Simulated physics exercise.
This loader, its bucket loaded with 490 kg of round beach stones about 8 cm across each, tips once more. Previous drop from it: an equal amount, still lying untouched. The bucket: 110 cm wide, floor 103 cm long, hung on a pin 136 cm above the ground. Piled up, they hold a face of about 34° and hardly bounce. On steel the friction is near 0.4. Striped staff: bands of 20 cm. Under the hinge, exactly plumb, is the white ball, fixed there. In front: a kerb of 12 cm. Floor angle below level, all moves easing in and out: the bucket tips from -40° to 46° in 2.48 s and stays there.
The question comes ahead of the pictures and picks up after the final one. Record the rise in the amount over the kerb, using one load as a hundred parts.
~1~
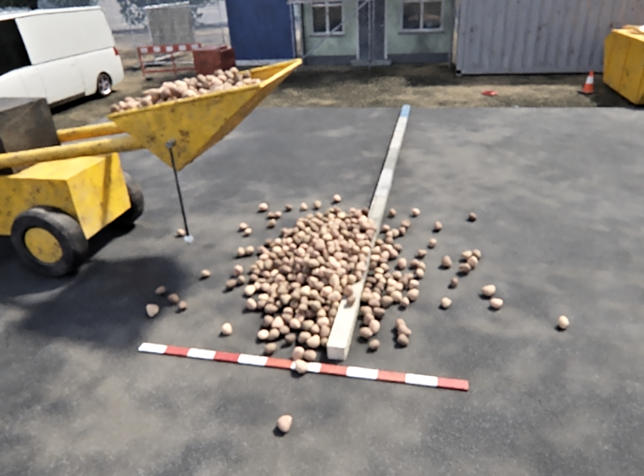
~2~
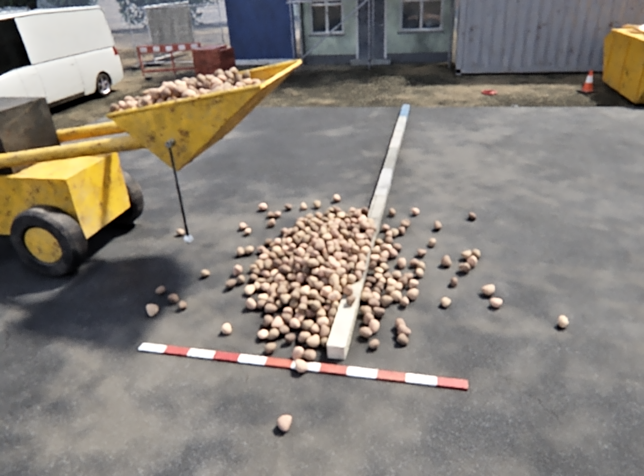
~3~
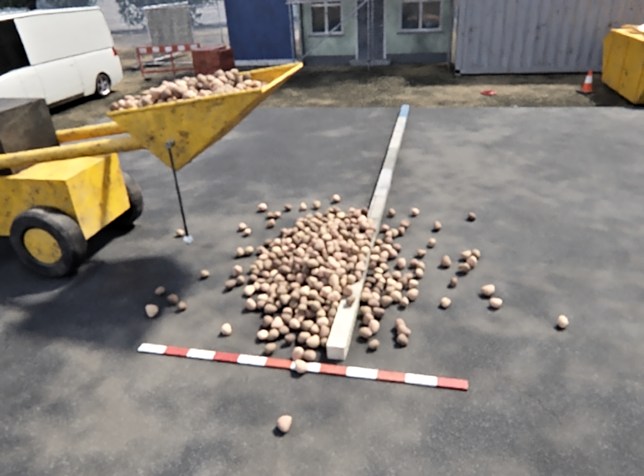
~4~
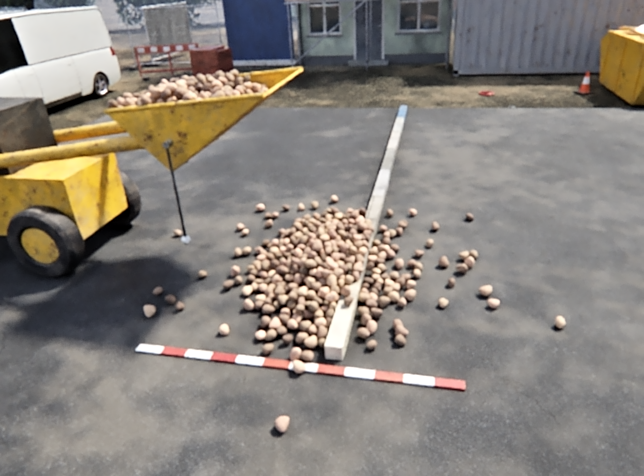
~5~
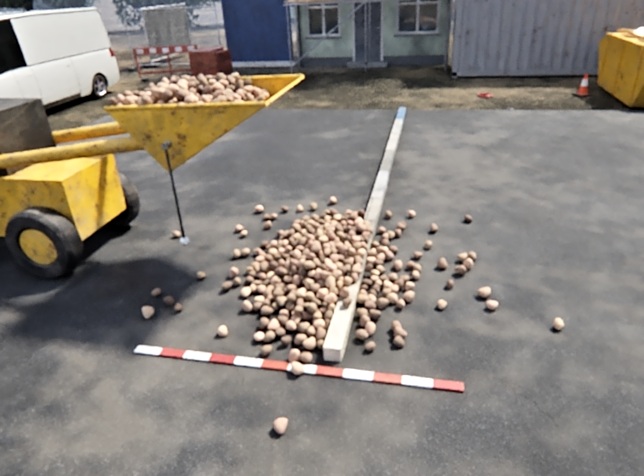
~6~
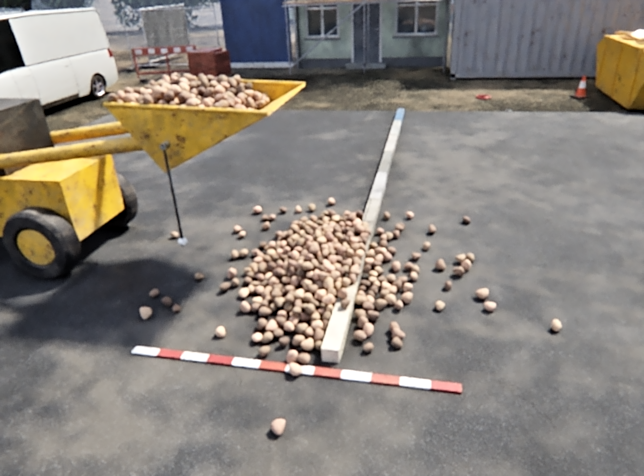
Rise: About 12 parts in every hundred.
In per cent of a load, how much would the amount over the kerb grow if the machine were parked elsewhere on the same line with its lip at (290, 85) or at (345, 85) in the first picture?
Roughly 45 and 90 per cent, in that order.
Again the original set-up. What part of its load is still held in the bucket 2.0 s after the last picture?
It still holds about 0 per cent.
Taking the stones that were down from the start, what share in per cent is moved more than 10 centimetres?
I'd say roughly 25 per cent of them.
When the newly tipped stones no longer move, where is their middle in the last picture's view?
Middle: Approx. (302, 249) px.
Then, 1.3 s after the last picture the floor is at 33°; in per cent of one load, 81 in the bucket, 108 on this side of the kerb, 12 over the kerb; the foremost stones are at (479, 272).
Then, 2.0 s after the last picture the floor is at 46°; in per cent of one load, 1 in the bucket, 180 on this side of the kerb, 19 over the kerb; the foremost stones are at (479, 272).
Then, 2.3 s after the last picture the floor is at 46°; in per cent of one load, 0 in the bucket, 178 on this side of the kerb, 23 over the kerb; the foremost stones are at (480, 274).
Then, 5.1 s after the last picture the floor is at 46°; in per cent of one load, 0 in the bucket, 177 on this side of the kerb, 24 over the kerb; the foremost stones are at (480, 274). Net gain over the kerb, 12.
